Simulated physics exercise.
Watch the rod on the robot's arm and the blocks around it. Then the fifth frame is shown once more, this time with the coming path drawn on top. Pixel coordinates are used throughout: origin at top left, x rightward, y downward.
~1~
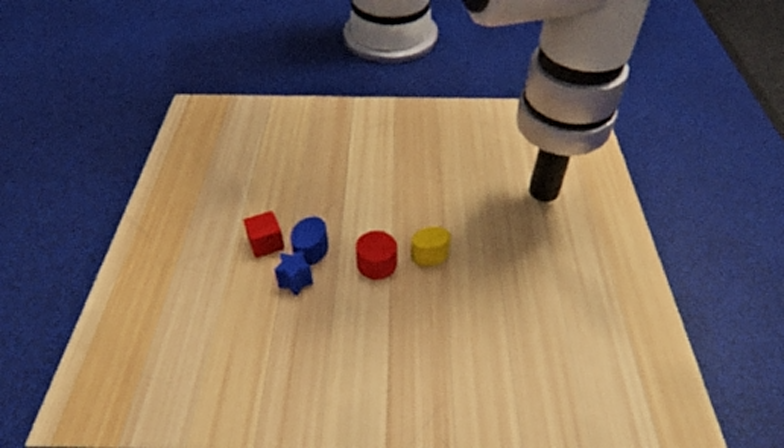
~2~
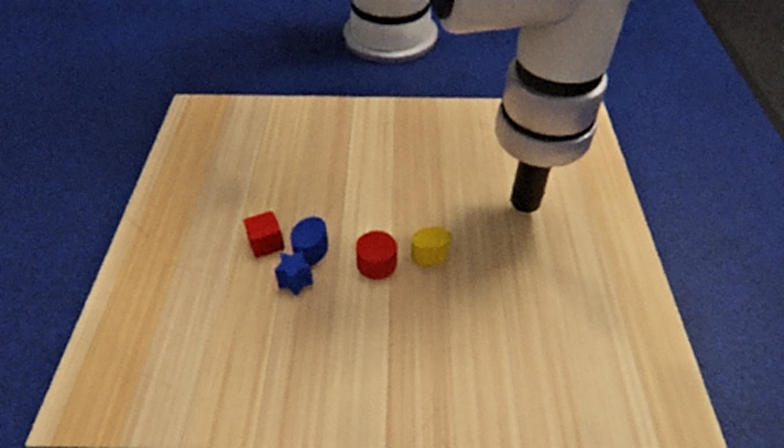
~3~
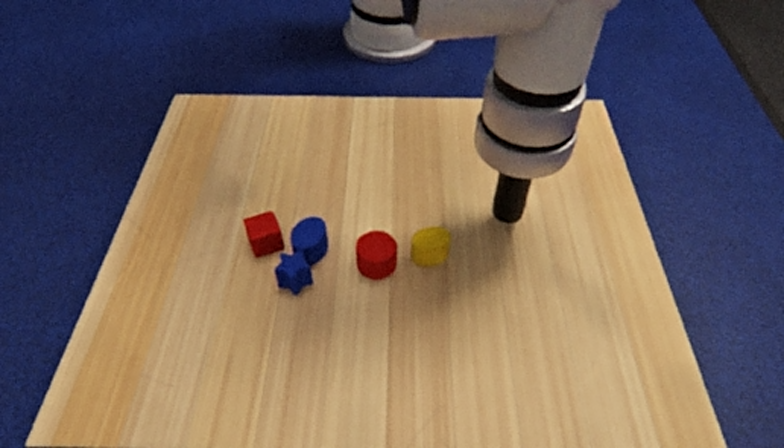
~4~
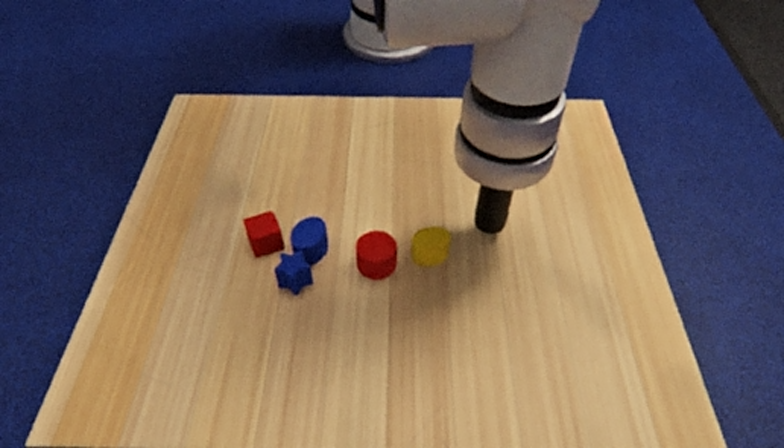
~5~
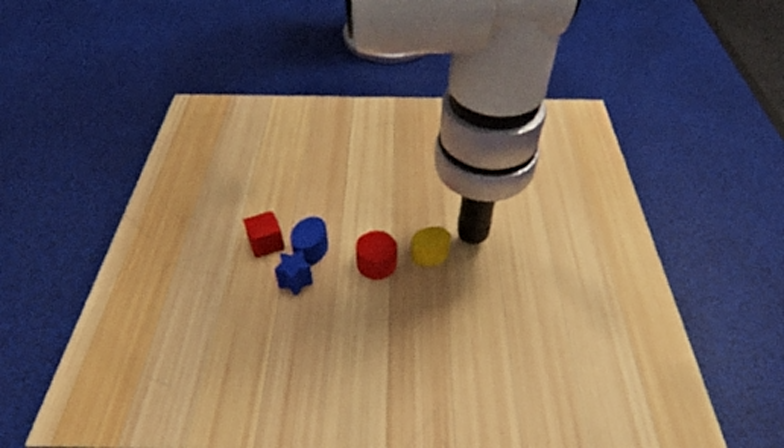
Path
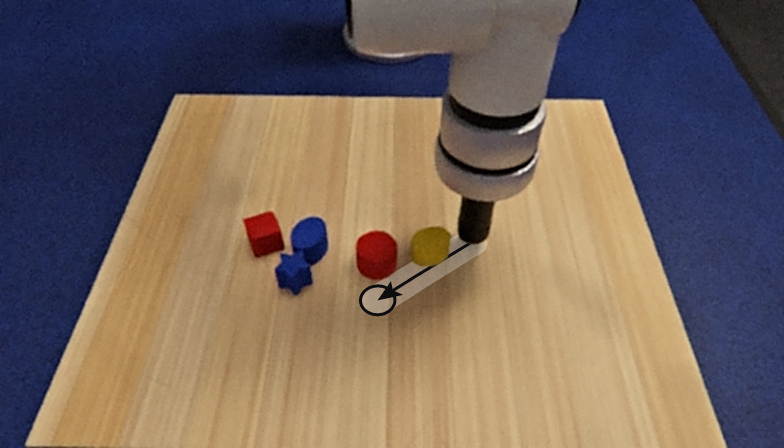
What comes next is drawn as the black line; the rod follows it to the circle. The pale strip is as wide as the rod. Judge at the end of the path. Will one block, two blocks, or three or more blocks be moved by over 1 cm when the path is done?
There will be two blocks that move more than 1 cm.
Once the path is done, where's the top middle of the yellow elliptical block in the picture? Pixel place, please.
So, by the moment the path ends, you'll find the top centre of the yellow elliptical block at (379, 249).
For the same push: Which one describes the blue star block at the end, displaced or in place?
That block will keep its spot.
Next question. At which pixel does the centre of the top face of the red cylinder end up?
In the picture, that point is around (346, 239).
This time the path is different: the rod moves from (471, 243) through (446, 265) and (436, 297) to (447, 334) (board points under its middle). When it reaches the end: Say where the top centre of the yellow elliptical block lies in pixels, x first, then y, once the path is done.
At roughly (407, 249).
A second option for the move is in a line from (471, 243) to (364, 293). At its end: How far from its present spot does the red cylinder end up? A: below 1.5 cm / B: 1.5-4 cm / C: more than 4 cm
Correct choice: C.
Drawn move, straight from (471, 243) to (378, 300).
On the path given first. One third of the way, rod at (442, 251); red cylinder at (366, 245); yellow elliptical block at (406, 243), turned 25° clockwise.
Two thirds of the way, rod at (411, 270); red cylinder at (348, 241); yellow elliptical block at (383, 245), turned 100° clockwise.
At the end, rod at (377, 291); blue star block still; red cylinder at (346, 239); yellow elliptical block at (379, 249), turned 145° clockwise.
